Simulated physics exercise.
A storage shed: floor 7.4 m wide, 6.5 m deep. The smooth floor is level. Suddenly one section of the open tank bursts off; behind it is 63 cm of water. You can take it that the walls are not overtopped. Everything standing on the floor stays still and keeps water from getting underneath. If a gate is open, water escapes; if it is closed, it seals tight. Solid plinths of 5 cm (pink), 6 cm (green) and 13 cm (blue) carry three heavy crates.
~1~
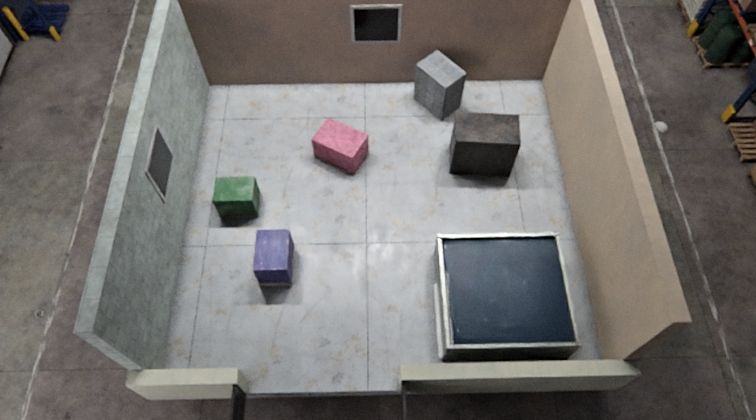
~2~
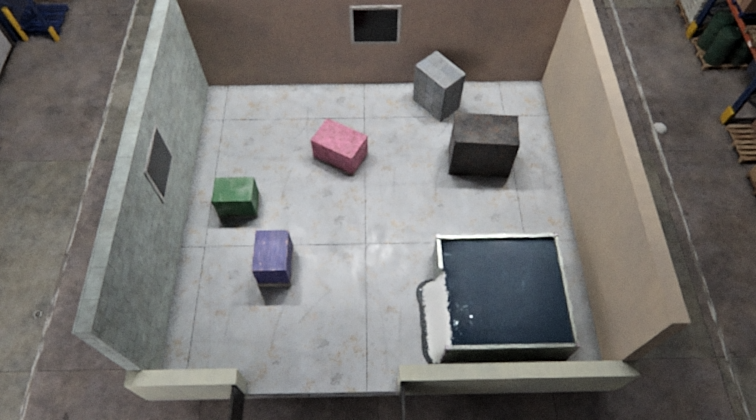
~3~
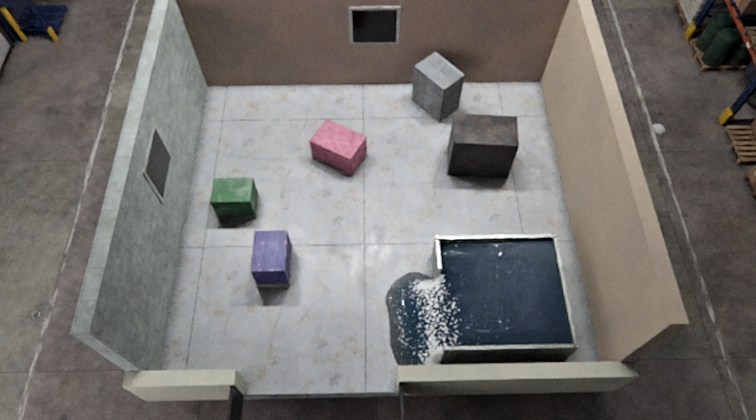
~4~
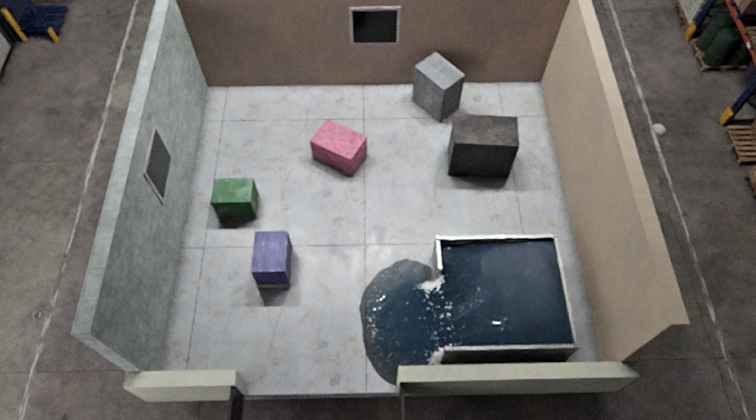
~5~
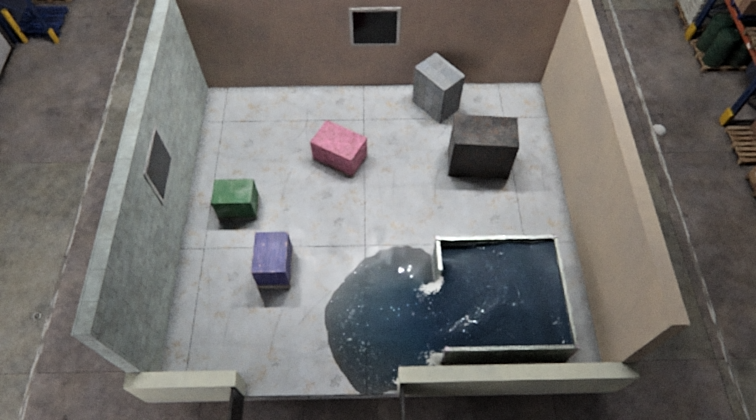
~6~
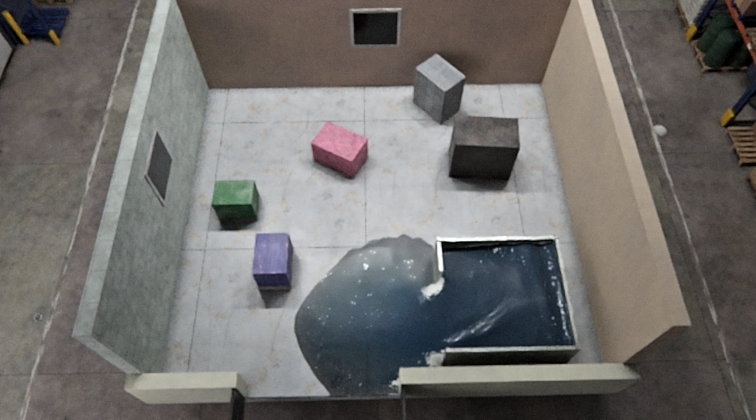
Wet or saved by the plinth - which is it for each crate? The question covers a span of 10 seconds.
Pink crate - wet. Green crate - wet. Blue crate - wet.
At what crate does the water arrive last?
It is the pink one.
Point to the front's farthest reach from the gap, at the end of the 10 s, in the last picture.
Somewhere about (209, 93).
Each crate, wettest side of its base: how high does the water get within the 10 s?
Measured in centimetres, that comes to pink 11, green 14 and blue 22.
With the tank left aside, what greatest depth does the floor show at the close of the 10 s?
Roughly 8 cm.
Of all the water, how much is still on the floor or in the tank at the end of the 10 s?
Roughly 70 percent.
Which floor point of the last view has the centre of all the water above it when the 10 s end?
Its balance point sits around (342, 224).
A moment later water covers 25 % of the floor and is deepest (32 cm) near (430, 336); pink plinth not reached, green plinth not reached, blue plinth reached.
Soon after water covers 30 % of the floor and is deepest (33 cm) near (173, 373); pink plinth not reached, green plinth reached, blue plinth reached.
Next water covers 45 % of the floor and is deepest (25 cm) near (162, 373); pink plinth reached, green plinth reached, blue plinth reached.
Later on water covers 55 % of the floor and is deepest (16 cm) near (206, 112); pink plinth reached, green plinth reached, blue plinth reached.
At the end water covers 85 % of the floor and is deepest (8 cm) near (406, 109); highest at the pink plinth 11 cm, highest at the green plinth 14 cm, highest at the blue plinth 22 cm.
